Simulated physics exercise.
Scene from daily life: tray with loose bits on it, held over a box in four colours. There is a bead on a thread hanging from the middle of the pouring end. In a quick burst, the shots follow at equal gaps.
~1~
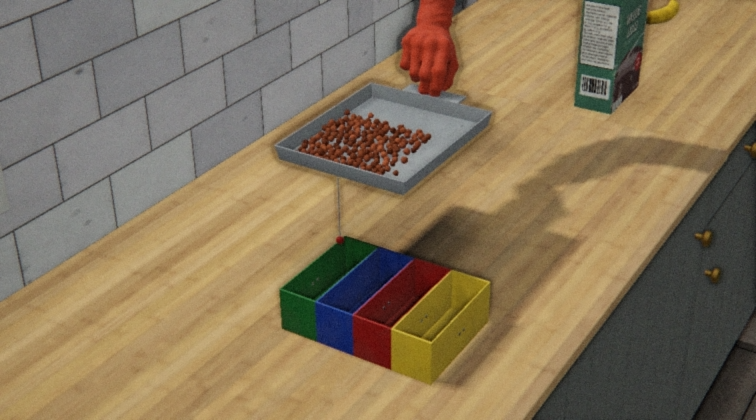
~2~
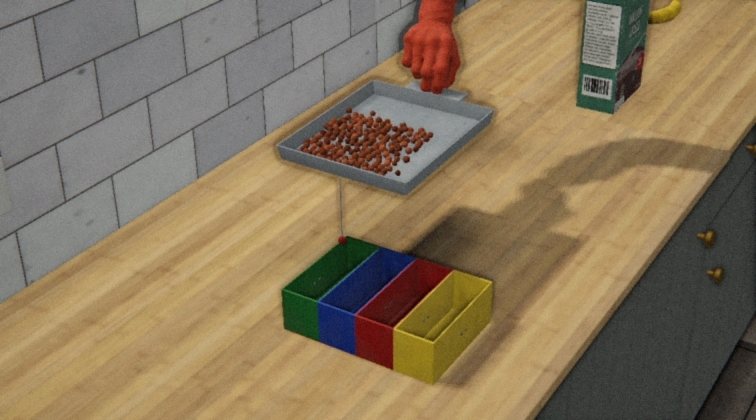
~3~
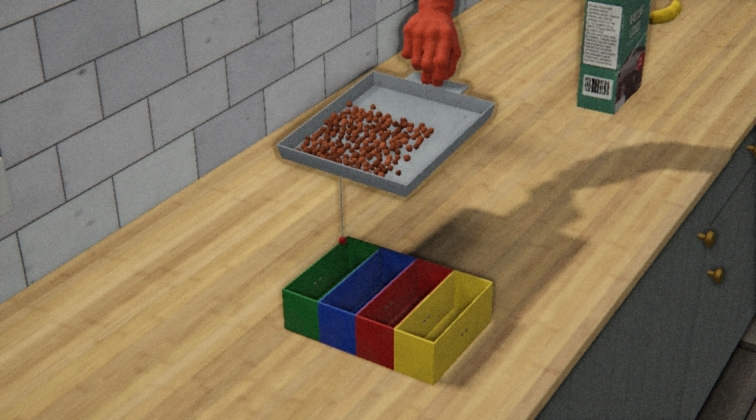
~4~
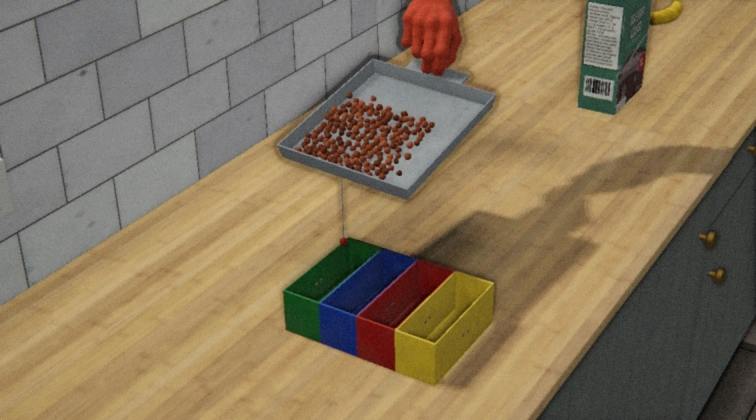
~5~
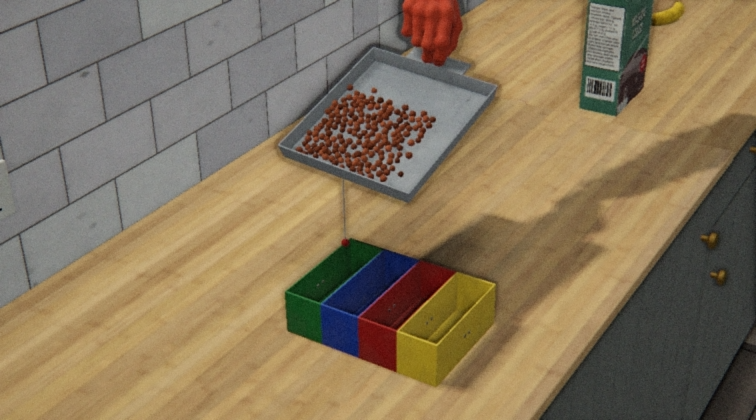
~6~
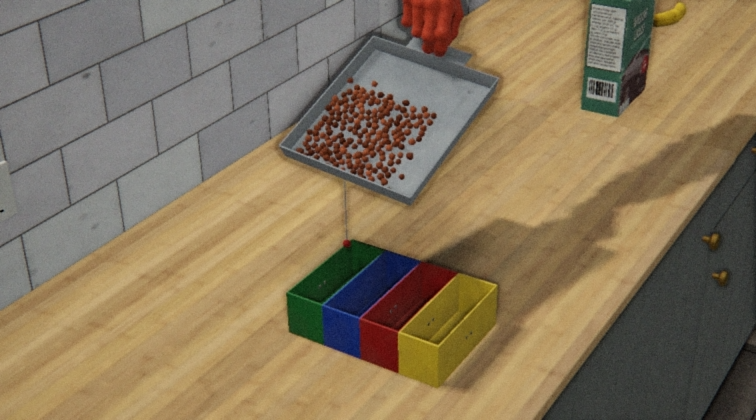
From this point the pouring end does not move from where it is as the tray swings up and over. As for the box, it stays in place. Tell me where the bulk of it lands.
The bulk lands in the blue cell.
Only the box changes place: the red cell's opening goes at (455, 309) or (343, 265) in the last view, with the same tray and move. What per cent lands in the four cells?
Around 60 percent the first time, around 80 percent the second.
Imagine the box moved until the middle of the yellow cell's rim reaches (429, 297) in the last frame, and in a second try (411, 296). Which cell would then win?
One: The red one. Two: Red.
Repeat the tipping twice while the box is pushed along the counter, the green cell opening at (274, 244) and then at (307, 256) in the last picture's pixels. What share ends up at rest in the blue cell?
Close to 10 in a hundred, then close to 20 in a hundred.
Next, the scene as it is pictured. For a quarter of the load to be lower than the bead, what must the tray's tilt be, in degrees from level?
It sits at roughly 115°.
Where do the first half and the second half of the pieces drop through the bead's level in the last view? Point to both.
Roughly at (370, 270) first, and then at (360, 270).
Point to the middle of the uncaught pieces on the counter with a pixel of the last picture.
I'd put the middle at roughly (286, 310).
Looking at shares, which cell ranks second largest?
The green one.
Soon after the last picture, tray tipped steeply; all on the tray.
A little later, tray tipped past a quarter turn; most on the tray; a stray few in the red cell; a stray few in the blue cell; a small part falling or outside the box.
Later still, tray tipped past a quarter turn; about half in the blue cell; about a quarter in the green cell; a small part in the red cell; a small part falling or outside the box.
At rest, tray tipped past a quarter turn; about half in the blue cell; about a quarter in the green cell; a small part in the red cell; none in the yellow cell; a small part outside the box.
